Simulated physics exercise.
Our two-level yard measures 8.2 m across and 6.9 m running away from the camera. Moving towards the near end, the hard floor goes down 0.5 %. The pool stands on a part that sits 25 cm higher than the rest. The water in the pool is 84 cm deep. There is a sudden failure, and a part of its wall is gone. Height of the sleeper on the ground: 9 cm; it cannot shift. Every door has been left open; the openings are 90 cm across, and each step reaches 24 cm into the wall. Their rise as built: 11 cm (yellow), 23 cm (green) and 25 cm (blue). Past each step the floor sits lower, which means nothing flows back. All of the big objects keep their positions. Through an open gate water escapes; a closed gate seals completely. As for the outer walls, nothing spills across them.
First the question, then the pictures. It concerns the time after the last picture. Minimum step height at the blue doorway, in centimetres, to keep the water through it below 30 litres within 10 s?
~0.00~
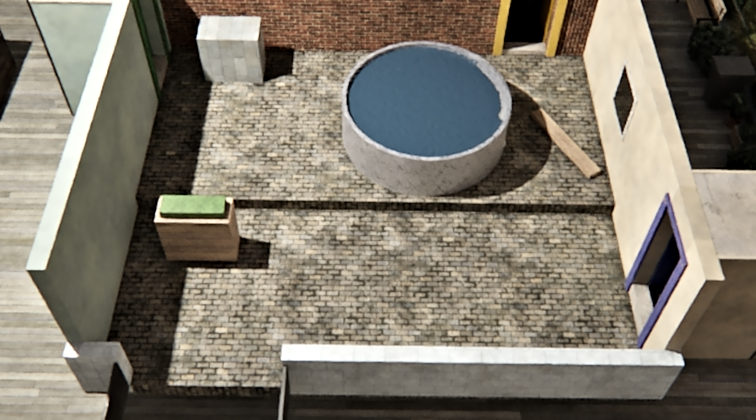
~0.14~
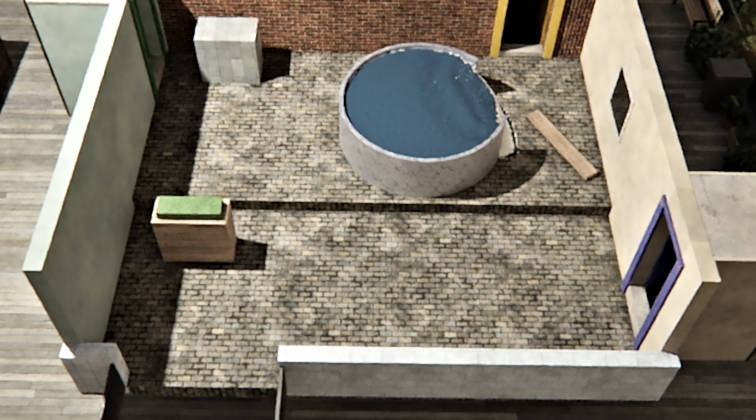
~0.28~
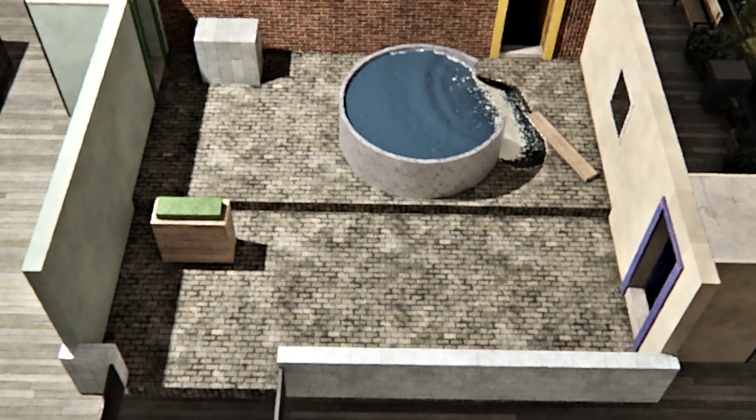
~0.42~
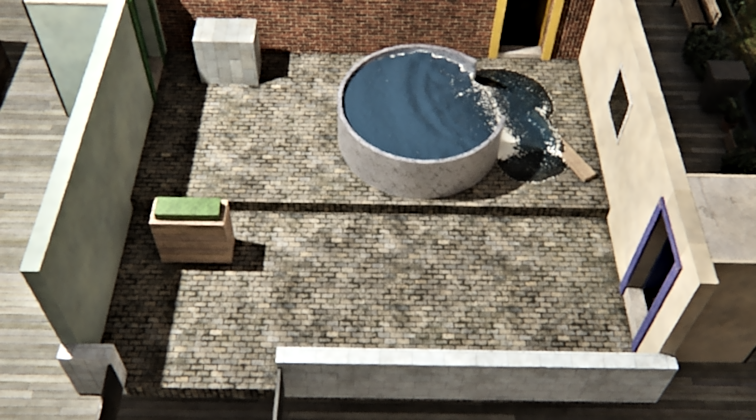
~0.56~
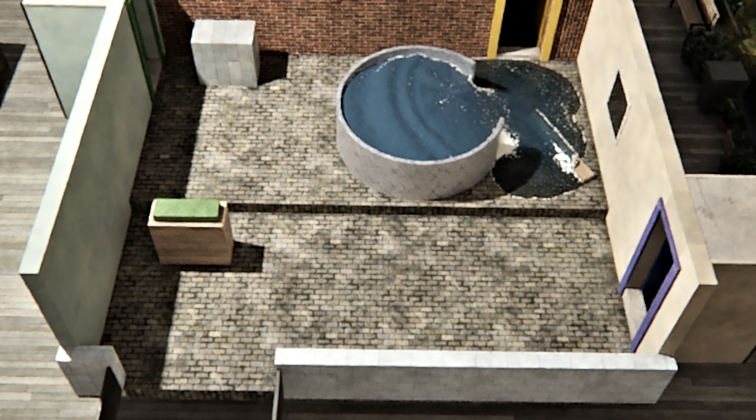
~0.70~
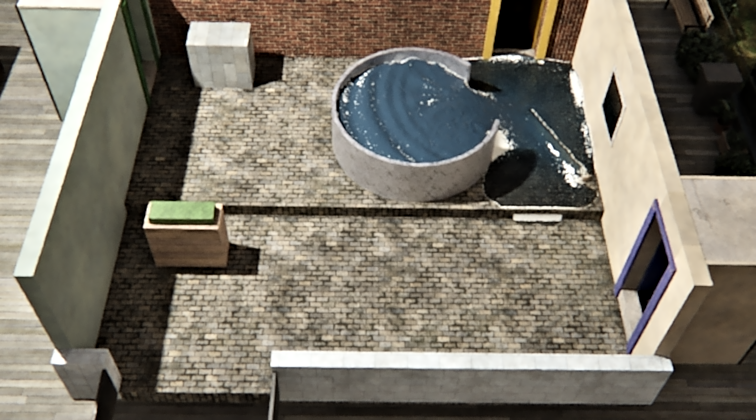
12.5 cm.
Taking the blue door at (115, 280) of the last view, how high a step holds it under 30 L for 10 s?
About 11.0 cm.
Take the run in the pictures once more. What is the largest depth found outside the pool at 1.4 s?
Close to 63 centimetres.
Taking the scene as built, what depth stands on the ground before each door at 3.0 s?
In cm - yellow: 35, green: 0, blue: 8.
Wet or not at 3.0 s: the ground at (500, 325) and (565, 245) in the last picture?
Respectively: Inundated, inundated.
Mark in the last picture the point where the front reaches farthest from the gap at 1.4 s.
Around (611, 291).
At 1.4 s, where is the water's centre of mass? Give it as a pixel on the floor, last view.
Near (454, 133).
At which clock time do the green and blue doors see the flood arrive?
Green 4.5 s, blue 1.6 s.
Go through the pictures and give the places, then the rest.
Still water, 84 cm deep, in the pool at (426, 100); the blue door at (651, 281) is dry, in the first picture.
The gap is at (495, 111), the front 0.3 m out at (513, 151); the back of the pool holds 84 cm, in the second picture.
Water pours out at (494, 114) and has run 0.9 m, to (518, 92); about 11 cm deep outside, 84 cm at the back, in the third picture.
The gap is at (493, 116), the front 1.3 m out at (537, 85); the back of the pool holds 84 cm, in the fourth picture.
The front is at (565, 82), 1.9 m from the gap at (491, 117); 5.4 m2 of floor is wet, 84 cm left at the back, in the fifth picture.
The front is at (572, 67), 2.4 m from the gap at (487, 118); 7.0 m2 of floor is wet, 78 cm left at the back; the blue door at (640, 287), 4.4 m from the gap, is still 2.2 m from the nearest water, in the sixth picture.
After 1.4 s water covers 15 % of the floor, deepest (63 cm) near (568, 63); it has not reached the blue door.
After 3.0 s water covers 35 % of the floor, deepest (42 cm) near (579, 115); 8 cm at the blue door, 0 litres in over its 25 cm step.
After 10.0 s water covers 95 % of the floor, deepest (19 cm) near (118, 257); 13 cm at the blue door, 0 litres in over its 25 cm step.
At the blue door as built, the water arrived by 1.6 s and peaked near 15 cm at 7.2 s.
With a step of 11 cm, 41 litres would have come in within the 10 s; with 15 cm, 15 litres. So under 30 litres takes about 12.5 cm.
